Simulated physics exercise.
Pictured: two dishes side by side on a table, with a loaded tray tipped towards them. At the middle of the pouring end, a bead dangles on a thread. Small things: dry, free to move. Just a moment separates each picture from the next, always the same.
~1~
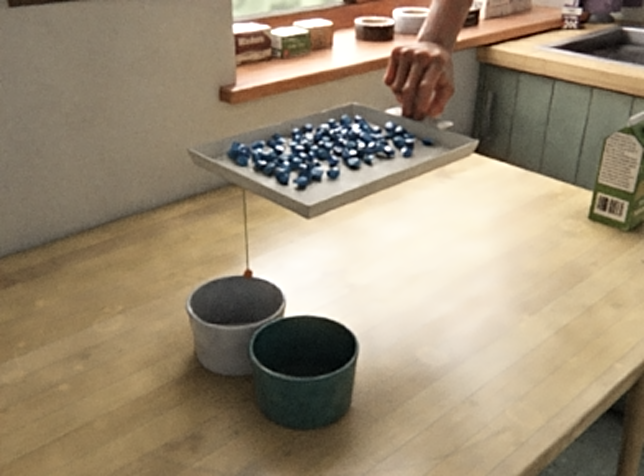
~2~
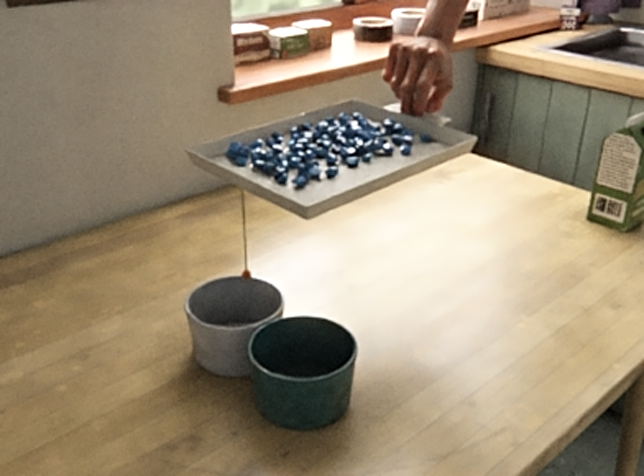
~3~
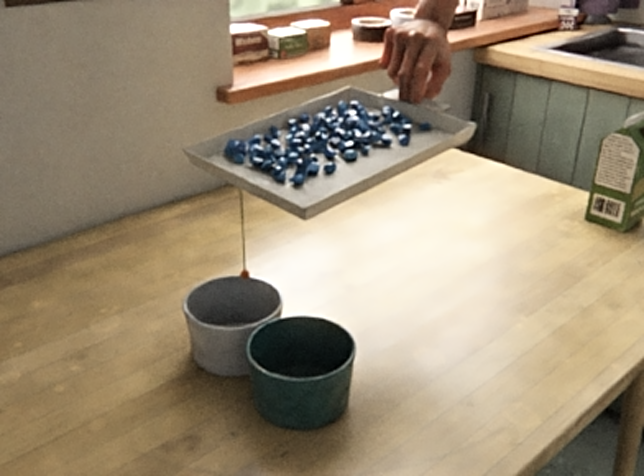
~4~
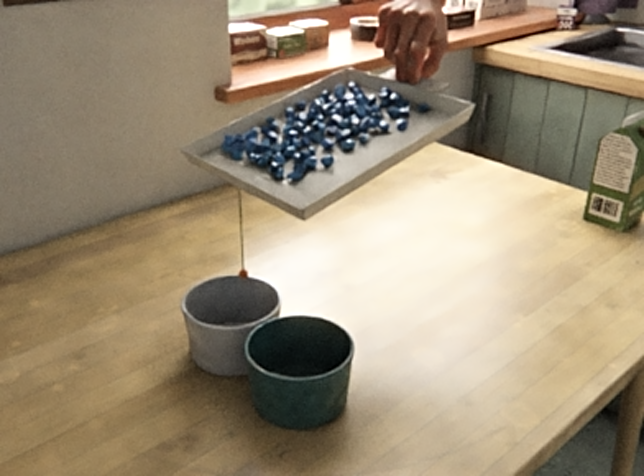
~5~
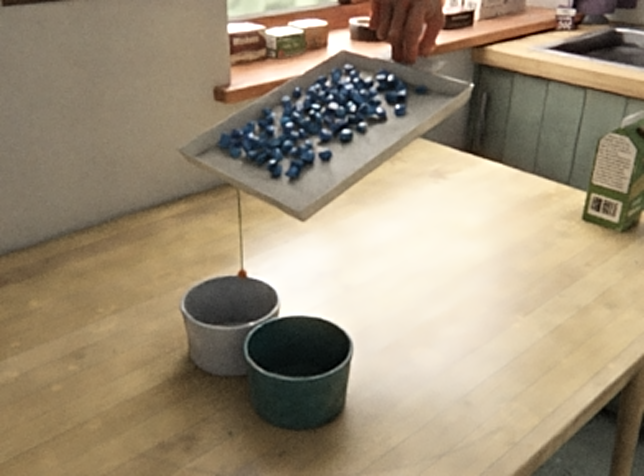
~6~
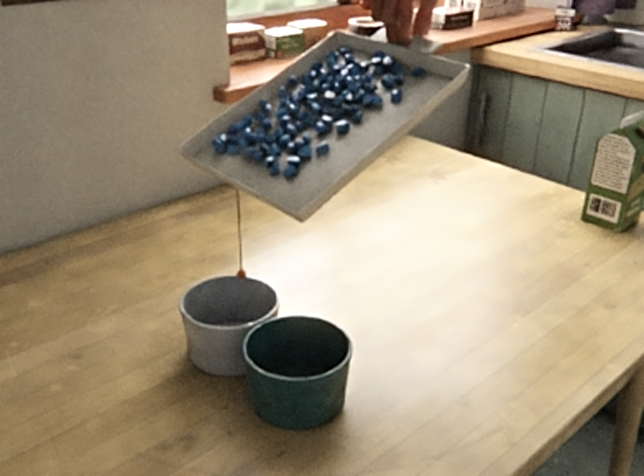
A grey tray loaded with shiny blue stones starts out nearly level, held at its far side by a hand above a wooden table. The hand lifts that side steadily, tilting the tray towards two round dishes, one grey and one dark green, while the stones stay spread across it.
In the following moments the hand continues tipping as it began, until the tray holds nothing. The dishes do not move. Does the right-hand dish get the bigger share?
No, the left-hand dish does.
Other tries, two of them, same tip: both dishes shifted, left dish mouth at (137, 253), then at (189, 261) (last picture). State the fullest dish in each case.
Result for the first try: The dish on the right side; for the second: The dish on the right side.
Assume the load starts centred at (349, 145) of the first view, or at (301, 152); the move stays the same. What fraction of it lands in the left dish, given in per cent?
You'd get about 30 per cent first and about 40 per cent second.
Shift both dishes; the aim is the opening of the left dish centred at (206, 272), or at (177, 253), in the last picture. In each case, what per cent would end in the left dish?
Trial 1 around 10 percent, trial 2 around 0 percent.
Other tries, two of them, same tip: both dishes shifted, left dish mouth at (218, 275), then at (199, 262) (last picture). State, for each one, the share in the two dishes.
The first yields 30 per cent and the second 20 per cent.
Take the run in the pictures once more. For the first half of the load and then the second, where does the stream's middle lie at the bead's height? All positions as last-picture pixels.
(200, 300), then (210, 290).
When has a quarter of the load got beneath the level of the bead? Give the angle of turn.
About 85 degrees.
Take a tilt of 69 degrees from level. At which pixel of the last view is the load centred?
Load centre: Approx. (229, 173).
Soon, tray tipped steeply; most on the tray; a small part in the air.
A while on, tray tipped past a quarter turn; a stray few on the tray; a small part in the right dish; about a quarter in the left dish; about half outside both; a small part in the air.
Towards the end, tray tipped past a quarter turn; a small part in the right dish; about a third in the left dish; about half outside both.
Finally, tray tipped past a quarter turn; a small part in the right dish; about a third in the left dish; about half outside both.
